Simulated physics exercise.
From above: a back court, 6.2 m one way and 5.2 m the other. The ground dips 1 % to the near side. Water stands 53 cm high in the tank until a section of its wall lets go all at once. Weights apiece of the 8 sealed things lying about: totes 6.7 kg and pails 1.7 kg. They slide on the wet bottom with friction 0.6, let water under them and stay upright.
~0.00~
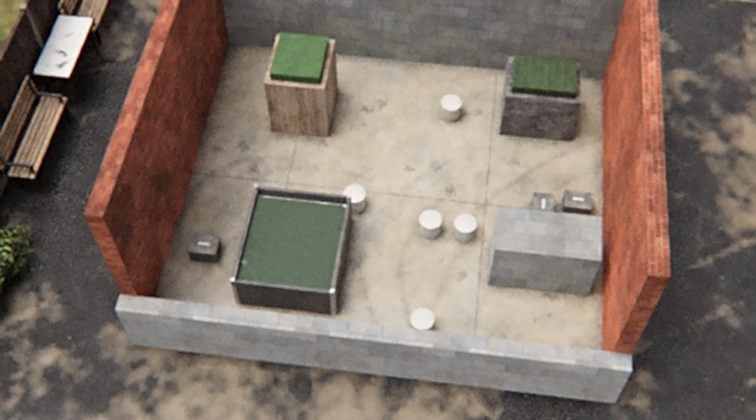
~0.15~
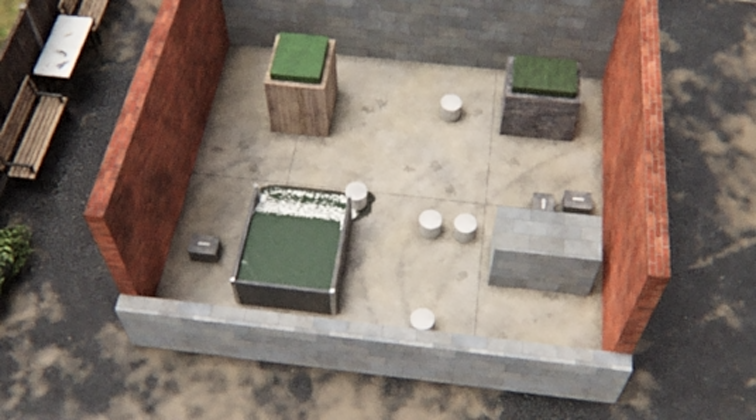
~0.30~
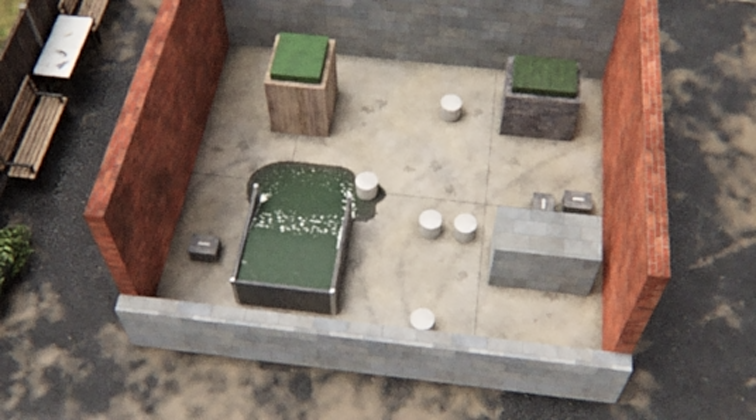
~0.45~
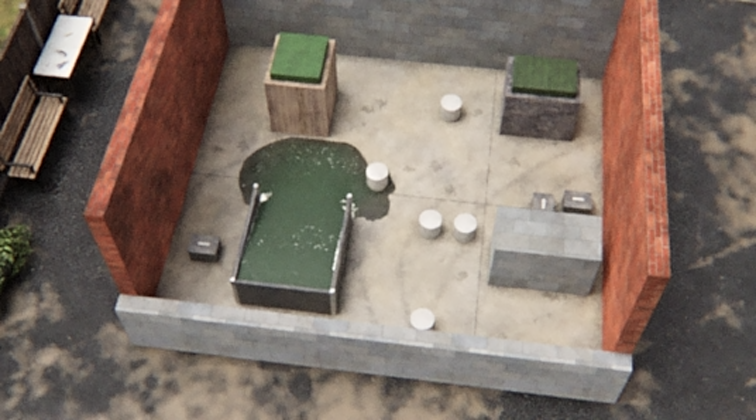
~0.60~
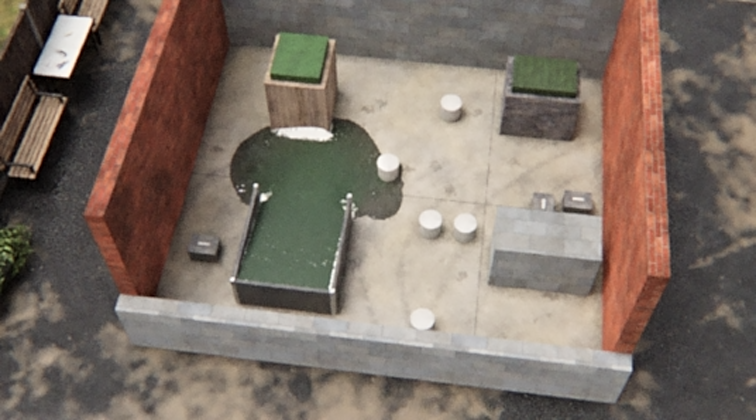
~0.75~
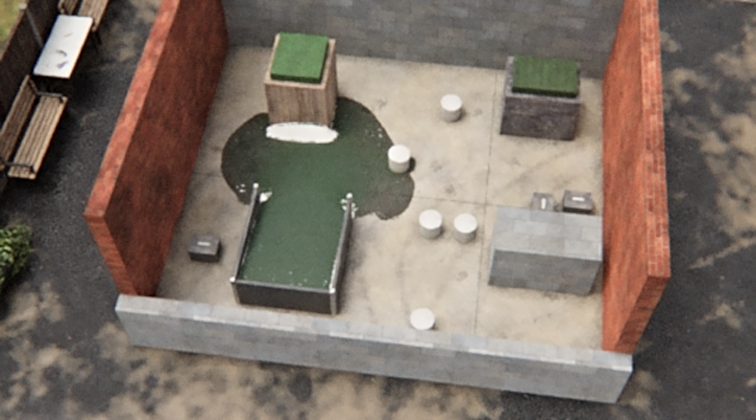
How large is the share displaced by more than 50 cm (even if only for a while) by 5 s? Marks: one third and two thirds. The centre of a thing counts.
Share: Under a third.
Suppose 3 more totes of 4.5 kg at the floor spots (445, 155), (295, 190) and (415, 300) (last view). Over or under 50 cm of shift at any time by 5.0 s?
In turn: Past it, over, short of it.
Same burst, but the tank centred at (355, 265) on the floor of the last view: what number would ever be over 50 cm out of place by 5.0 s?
Then 2.
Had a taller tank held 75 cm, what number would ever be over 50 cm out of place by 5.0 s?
Then 4.
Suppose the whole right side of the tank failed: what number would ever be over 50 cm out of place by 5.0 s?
Then 4.
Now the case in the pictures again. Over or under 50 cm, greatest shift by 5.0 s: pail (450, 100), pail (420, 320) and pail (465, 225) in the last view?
In turn: Past it, short of it, short of it.
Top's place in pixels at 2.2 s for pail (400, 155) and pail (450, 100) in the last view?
Around (492, 106) and (489, 85).
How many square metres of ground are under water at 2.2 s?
Some 14 m2.
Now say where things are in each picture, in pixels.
A pail at (354, 193), on the bottom; a tote at (543, 204), on the bottom; water covers 1.9 m2; 0 of 8 have shifted, in the first frame.
A pail at (356, 191), on the bottom, 5 cm from its start; a tote at (543, 204) rests on the ground; water covers 2.6 m2; 1 of 8 have shifted, in the second frame.
A pail at (367, 181), on the bottom, 29 cm from its start; a tote at (543, 204) rests on the ground; water covers 3.4 m2; 1 of 8 have shifted, in the third frame.
A pail at (377, 171) rests on the ground, 52 cm from its start; a tote at (543, 204), on the bottom; water covers 4.4 m2; 1 of 8 have shifted, in the fourth frame.
A pail at (388, 162) rests on the ground, 76 cm from its start; a tote at (543, 204) rests on the ground; 5.4 m2 under water; 1 of 8 have shifted, in the fifth frame.
A pail at (399, 153), on the bottom, 99 cm from its start; a tote at (543, 204) rests on the ground; 6.3 m2 under water; 1 of 8 have shifted, in the sixth frame.
After 1.1 s 1 of 8 are over 50 cm from their spots; 0 afloat.
After 2.2 s 2 of 8 are over 50 cm from their spots; 0 afloat.
After 3.5 s 2 of 8 are over 50 cm from their spots; 2 afloat.
After 5.0 s 2 of 8 are over 50 cm from their spots, and 2 have been at some point; 2 afloat.
